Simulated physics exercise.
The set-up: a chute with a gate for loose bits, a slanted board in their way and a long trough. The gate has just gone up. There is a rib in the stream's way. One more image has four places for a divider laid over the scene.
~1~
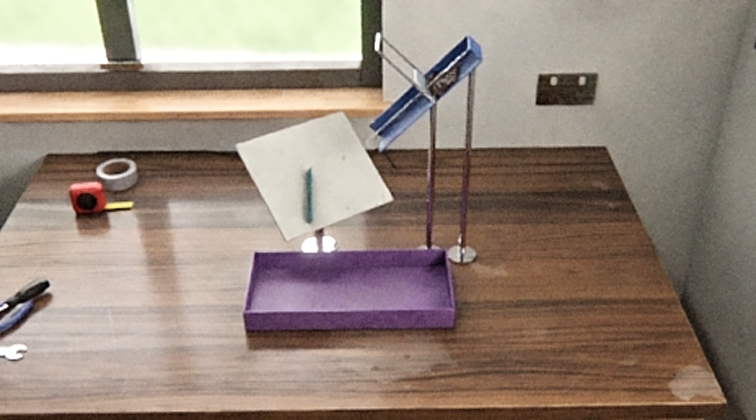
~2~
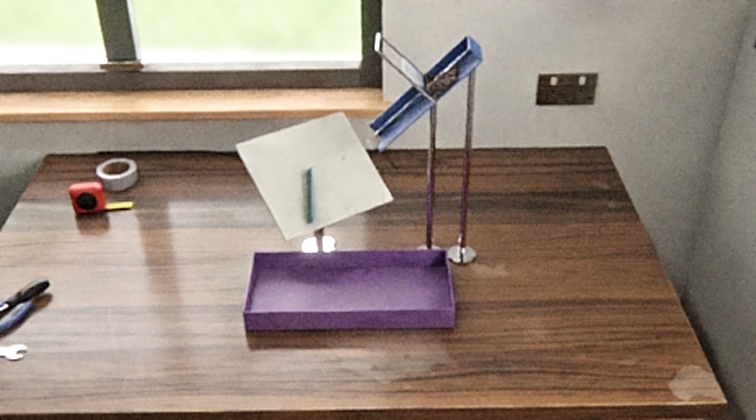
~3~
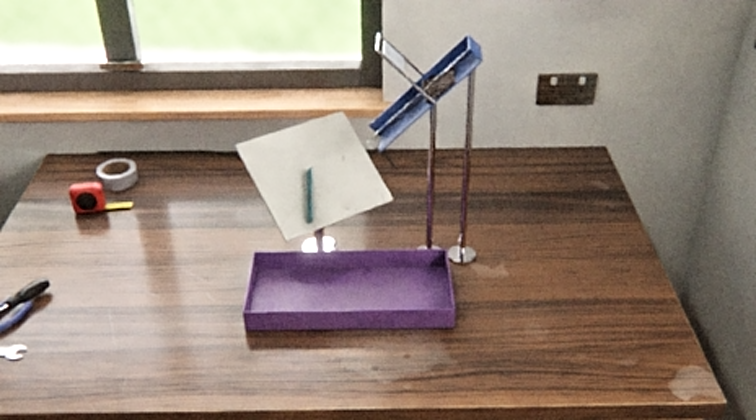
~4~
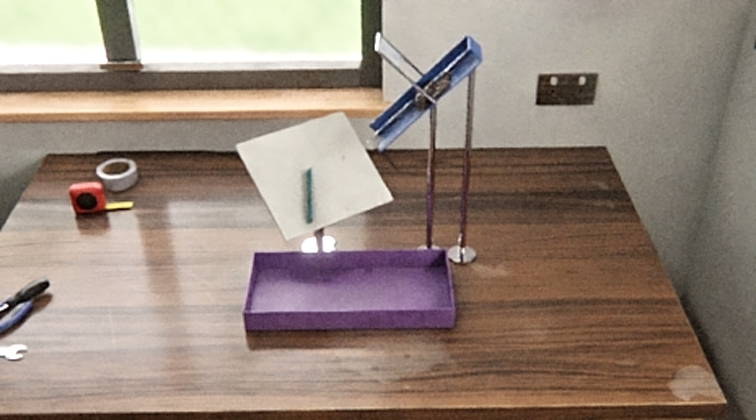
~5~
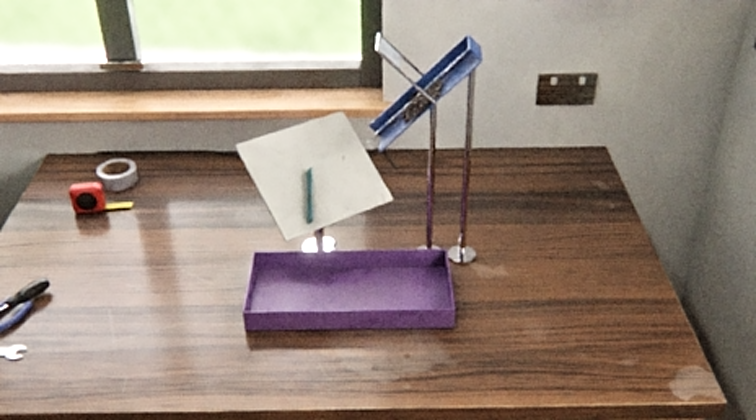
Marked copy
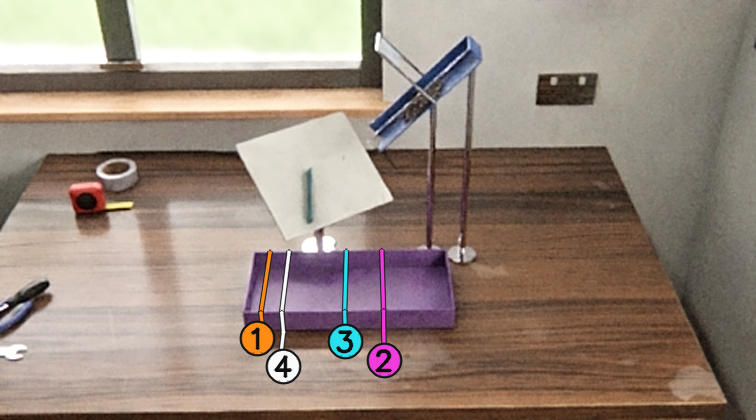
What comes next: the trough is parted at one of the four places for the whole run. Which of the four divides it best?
It is 3.
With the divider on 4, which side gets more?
Right.
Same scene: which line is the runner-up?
2.
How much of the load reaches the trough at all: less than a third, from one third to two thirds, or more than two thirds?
It is more than two thirds.
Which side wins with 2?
More lands on the left.
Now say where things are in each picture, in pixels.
The first frame shows load behind the gate (441, 80), chocolate balls; lip of the chute (380, 144), sloping fairly steeply.
The second frame shows middle of the board (316, 173), tilted fairly steeply; middle of its low edge (342, 220); of its high edge (291, 127).
The third frame shows front corners of the trough (243, 312) and (454, 309), empty; front of the load (428, 101).
The fourth frame shows middle of the load (428, 91); its front (418, 110), roughly a quarter of the way to the lip; rib from (311, 167) to (312, 219).
The fifth frame shows middle of the load (421, 100); its front (405, 117), roughly half of the way to the lip.
On the marked copy, line 1 crosses the front rim at (260, 311); line 2 crosses the front rim at (383, 310); line 3 crosses the front rim at (344, 310); line 4 crosses the front rim at (281, 311).
If 1 is chosen, of what is caught, not one piece on the left of the divider, every piece on the right.
If 2 is chosen, of what is caught, the larger part on the left of the divider, roughly a quarter on the right.
If 3 is chosen, of what is caught, roughly two thirds on the left of the divider, roughly a third on the right.
If 4 is chosen, of what is caught, not one piece on the left of the divider, every piece on the right.
